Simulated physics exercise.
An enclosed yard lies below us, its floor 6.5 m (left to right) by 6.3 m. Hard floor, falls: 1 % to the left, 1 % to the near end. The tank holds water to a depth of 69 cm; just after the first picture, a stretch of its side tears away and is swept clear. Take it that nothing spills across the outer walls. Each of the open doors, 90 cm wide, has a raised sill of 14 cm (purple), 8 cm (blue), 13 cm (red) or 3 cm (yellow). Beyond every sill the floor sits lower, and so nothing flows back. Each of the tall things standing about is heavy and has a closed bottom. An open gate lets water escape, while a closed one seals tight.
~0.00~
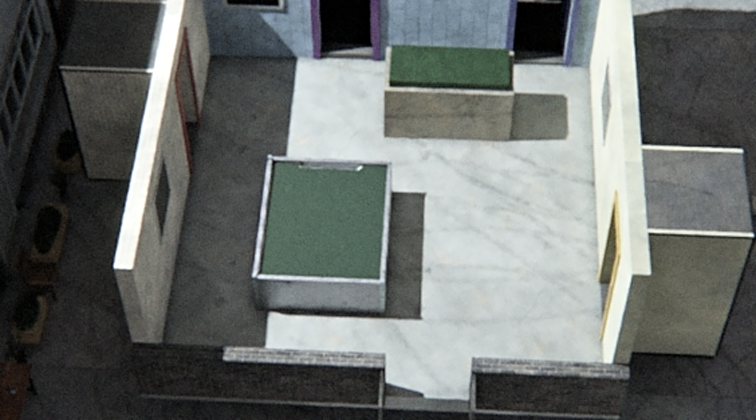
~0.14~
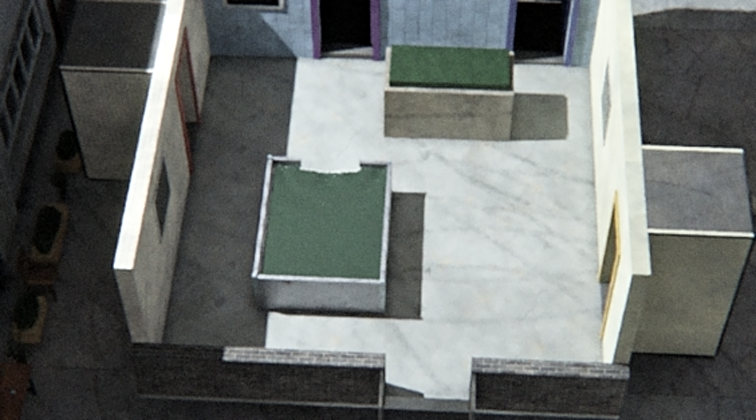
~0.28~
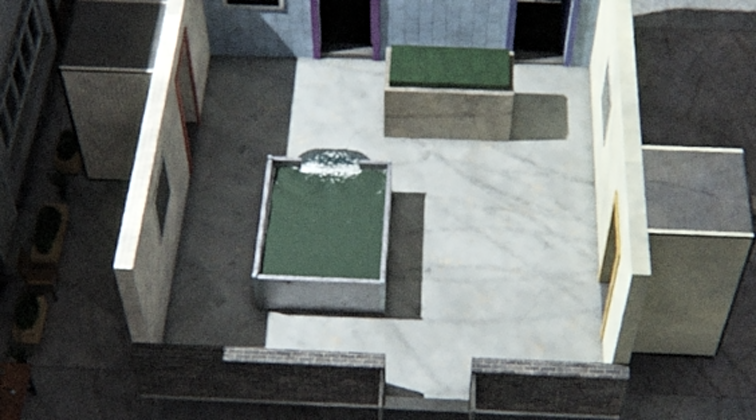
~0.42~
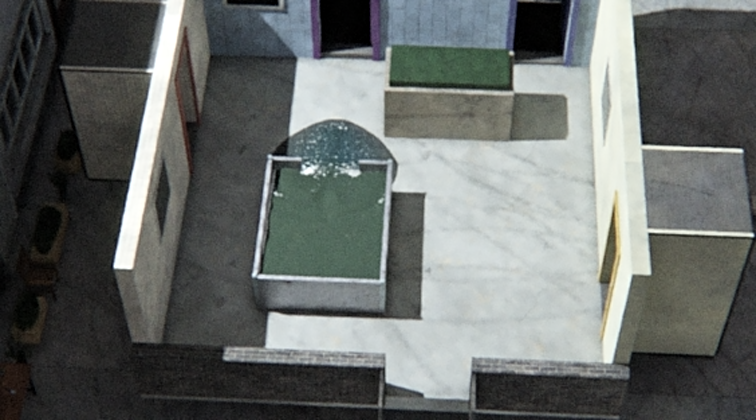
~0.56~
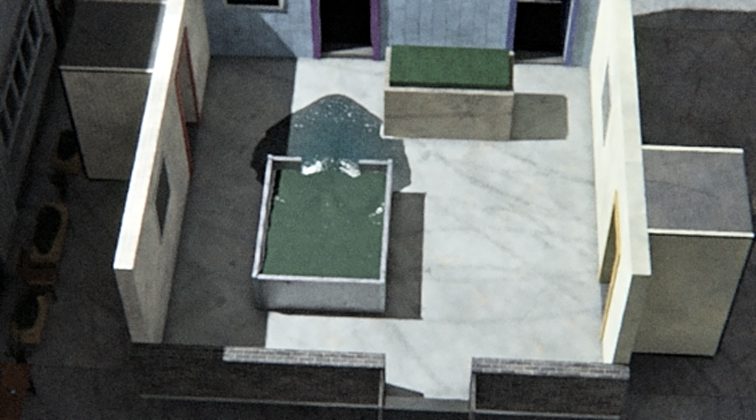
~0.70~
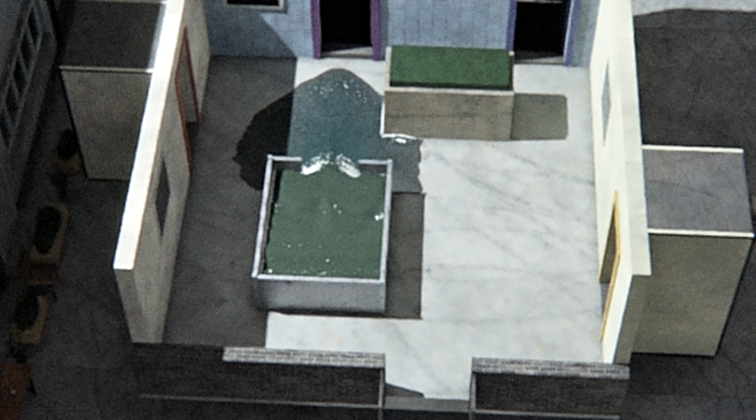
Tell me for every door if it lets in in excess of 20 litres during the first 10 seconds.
In the first 10 seconds the purple door lets in over 20 litres; the blue door does not let in over 20 litres; the red door does not let in over 20 litres; the yellow door does not let in over 20 litres.
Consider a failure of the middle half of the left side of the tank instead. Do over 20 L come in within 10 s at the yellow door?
Note: Yellow door, beyond the mark.
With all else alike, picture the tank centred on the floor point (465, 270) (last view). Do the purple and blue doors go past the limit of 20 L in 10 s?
For the purple door, the amount is acceptable; for the blue door, the amount is too high.
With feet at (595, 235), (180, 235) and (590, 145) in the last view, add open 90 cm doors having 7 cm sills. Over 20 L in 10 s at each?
Note, doorways in listed order: Stays short, stays short, stays short.
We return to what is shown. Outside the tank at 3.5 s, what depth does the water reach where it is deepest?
Max around 24 cm.
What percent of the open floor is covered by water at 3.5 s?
Roughly 45 % of the floor is wet.
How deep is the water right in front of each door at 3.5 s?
Depth readings (cm): Purple = 21; blue = 2; red = 11; yellow = 0.
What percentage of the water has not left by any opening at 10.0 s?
Some 90 out of every hundred parts.
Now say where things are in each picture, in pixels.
The tank at (325, 221) is whole and still, 69 cm deep, in the first picture.
The front is at a hidden place, 0.5 m from the gap on the tank's far side; 0.3 m2 of floor is under water; 69 cm left at the back of the tank, in the second picture.
The front is at (320, 152), 0.9 m from the gap on the tank's far side; 0.8 m2 of floor is under water; 69 cm left at the back of the tank, in the third picture.
The front is at (327, 124), 1.4 m from the gap on the tank's far side; 2.0 m2 of floor is under water; 69 cm left at the back of the tank, in the fourth picture.
Water pours out on the tank's far side and has run 2.0 m, to (336, 97); typically 6 cm deep outside, 69 cm at the tank's back, in the fifth picture.
Water pours out on the tank's far side and has run 2.6 m, to (332, 73); typically 5 cm deep outside, 66 cm at the tank's back, in the sixth picture.
After 1.4 s water covers 25 % of the floor and is deepest (38 cm) near (336, 184); purple door 29 cm at the sill, 28 L in, blue door not reached, red door 1 cm at the sill, 0 L in, yellow door not reached.
After 2.2 s water covers 35 % of the floor and is deepest (35 cm) near (357, 61); purple door 32 cm at the sill, 111 L in, blue door not reached, red door 4 cm at the sill, 0 L in, yellow door not reached.
After 3.5 s water covers 45 % of the floor and is deepest (24 cm) near (368, 61); purple door 21 cm at the sill, 208 L in, blue door 2 cm at the sill, 0 L in, red door 11 cm at the sill, 0 L in, yellow door not reached.
After 6.0 s water covers 70 % of the floor and is deepest (21 cm) near (158, 372); purple door 14 cm at the sill, 235 L in, blue door 7 cm at the sill, 1 L in, red door 10 cm at the sill, 0 L in, yellow door 1 cm at the sill, 0 L in.
After 10.0 s water covers 95 % of the floor and is deepest (14 cm) near (158, 372); purple door 7 cm at the sill, 236 L in, blue door 6 cm at the sill, 4 L in, red door 10 cm at the sill, 0 L in, yellow door 1 cm at the sill, 0 L in.
